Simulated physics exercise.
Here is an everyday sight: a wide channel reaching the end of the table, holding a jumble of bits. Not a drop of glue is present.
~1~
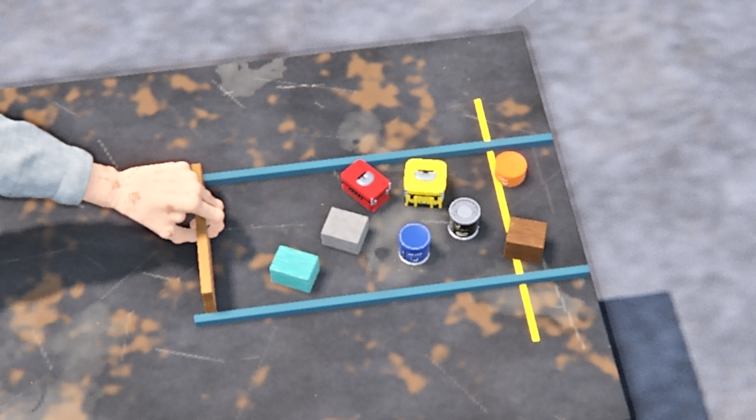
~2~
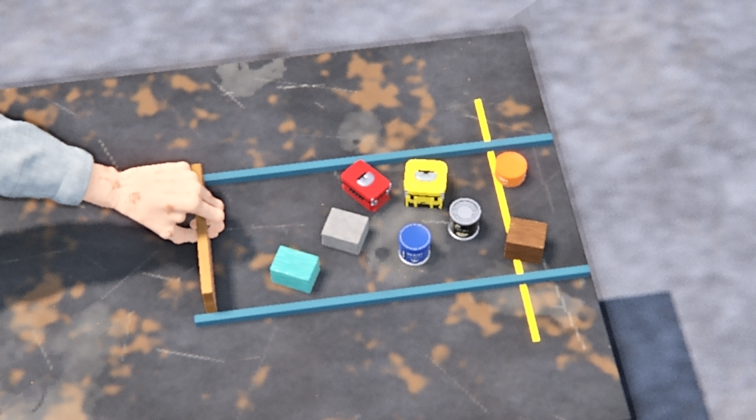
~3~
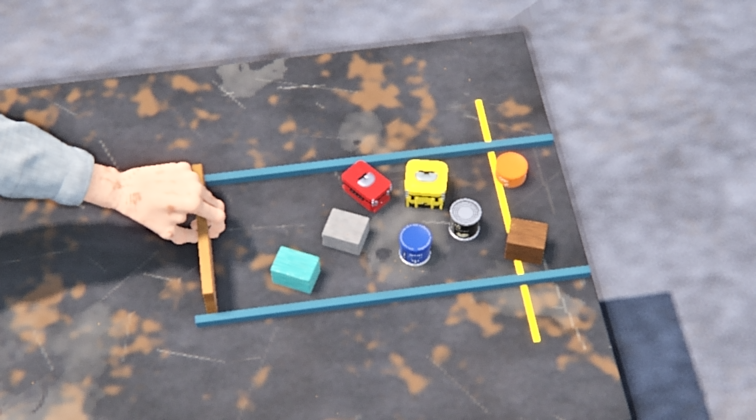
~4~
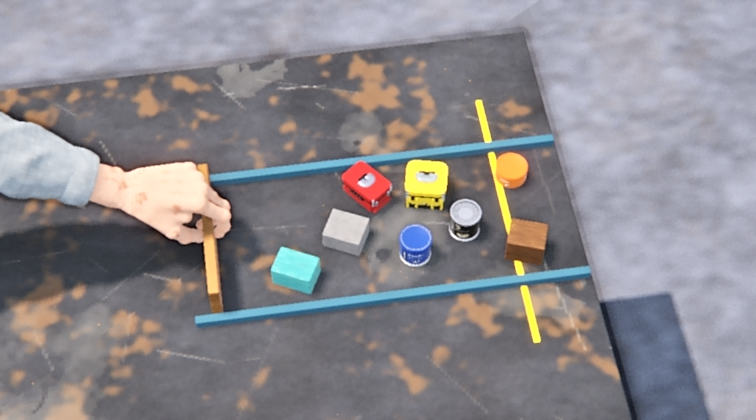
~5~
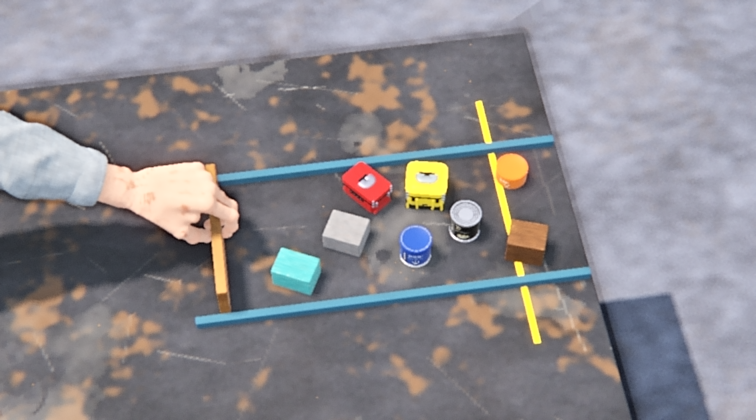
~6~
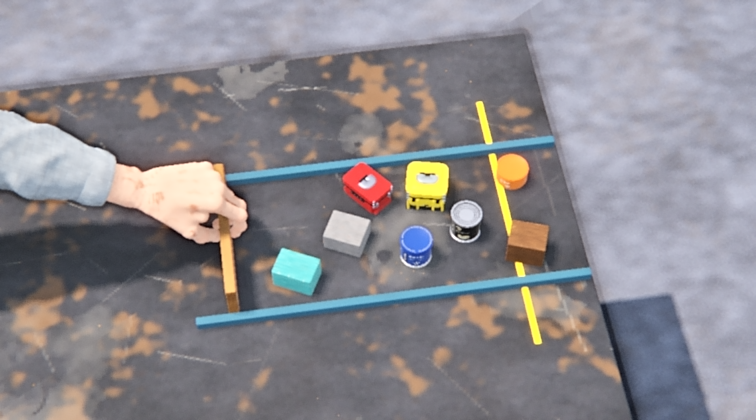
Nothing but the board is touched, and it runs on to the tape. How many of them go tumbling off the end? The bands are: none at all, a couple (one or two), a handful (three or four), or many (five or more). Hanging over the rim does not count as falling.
Under three but some drop.
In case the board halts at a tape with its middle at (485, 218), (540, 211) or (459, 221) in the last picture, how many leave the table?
So, one try after another, the floor gets 0, then 5, then 0.
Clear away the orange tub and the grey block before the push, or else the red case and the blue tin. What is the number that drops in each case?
1 in the first case, 0 in the second.
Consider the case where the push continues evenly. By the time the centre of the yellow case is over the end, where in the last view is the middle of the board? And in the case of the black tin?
Middle: Roughly (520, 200); roughly (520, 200).
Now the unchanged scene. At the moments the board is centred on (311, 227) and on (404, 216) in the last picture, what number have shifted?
The number moved is 1 and then 6.
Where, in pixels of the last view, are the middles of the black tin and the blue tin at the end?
The black tin finishes at (560, 204); the blue tin finishes at (569, 229).
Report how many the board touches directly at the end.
My count gives 3.
A little later, none off yet; orange tub at rest near (512, 172); brown block at rest near (527, 243); black tin at rest near (466, 222).
Next, none off yet; orange tub at rest near (512, 172); brown block at rest near (527, 243); black tin shifted a little near (477, 215).
When it is over, the number that fall off is one or two; down, brown block and orange tub.
